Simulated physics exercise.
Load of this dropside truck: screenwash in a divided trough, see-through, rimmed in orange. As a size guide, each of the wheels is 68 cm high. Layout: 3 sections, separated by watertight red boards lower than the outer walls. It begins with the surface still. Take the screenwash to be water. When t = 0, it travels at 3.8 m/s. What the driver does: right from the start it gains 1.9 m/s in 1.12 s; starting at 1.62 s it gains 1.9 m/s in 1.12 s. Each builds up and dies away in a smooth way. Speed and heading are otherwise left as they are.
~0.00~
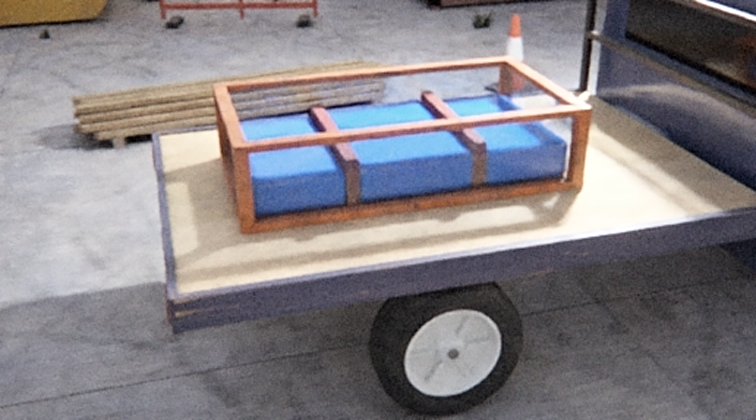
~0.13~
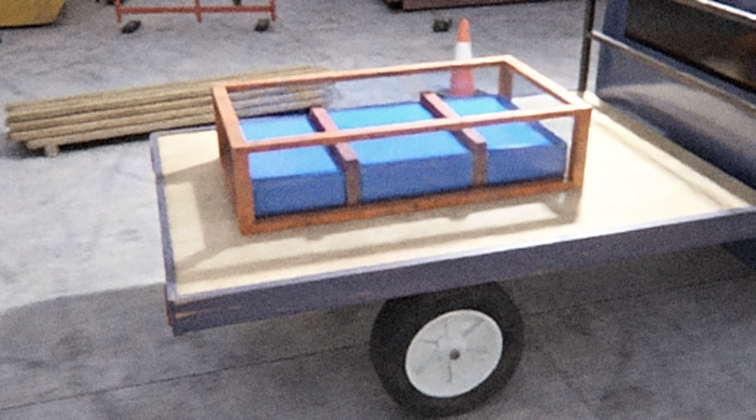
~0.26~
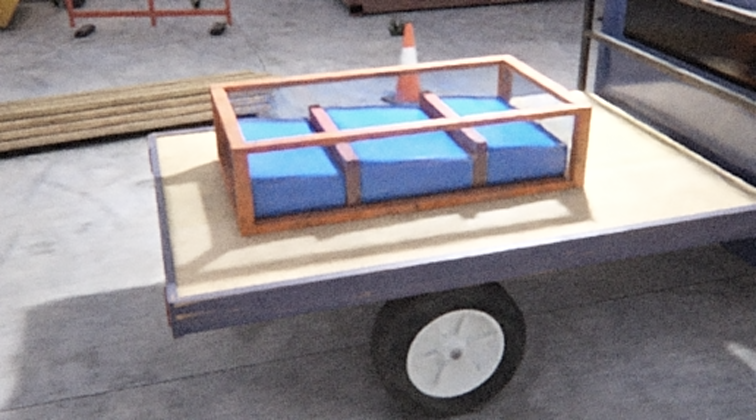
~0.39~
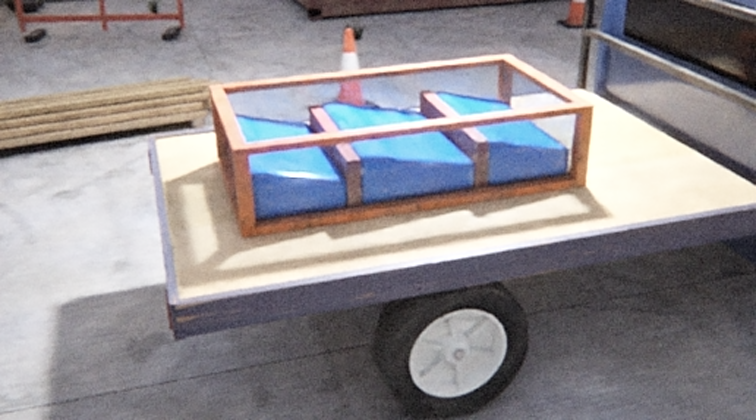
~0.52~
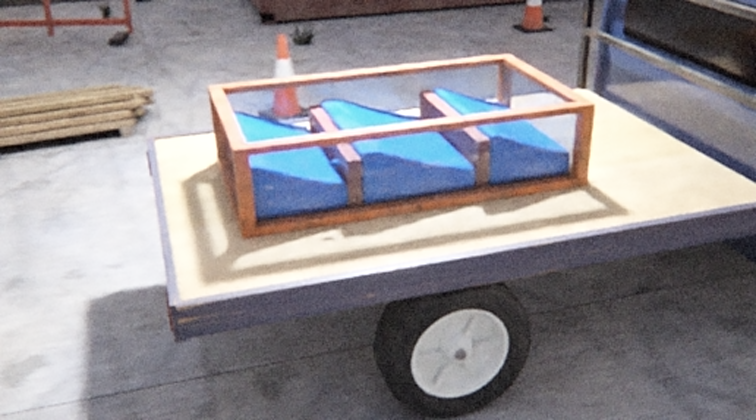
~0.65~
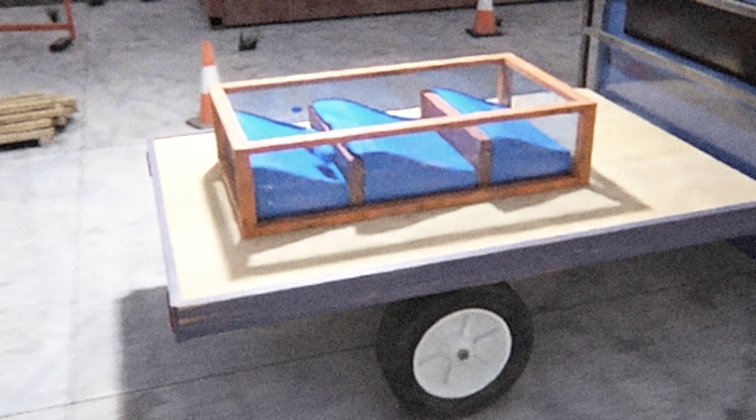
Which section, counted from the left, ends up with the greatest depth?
The first section from the left.
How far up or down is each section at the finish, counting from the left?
From the left: 3 up, 2 down, 1 down.
After 1.35 s the sections hold 21, 17, 18 cm, left to right.
After 2.25 s the sections hold 21, 16, 18 cm, left to right.
After 3.25 s the sections hold 22, 17, 17 cm, left to right.
After 5.72 s the sections hold 21, 17, 17 cm, left to right.
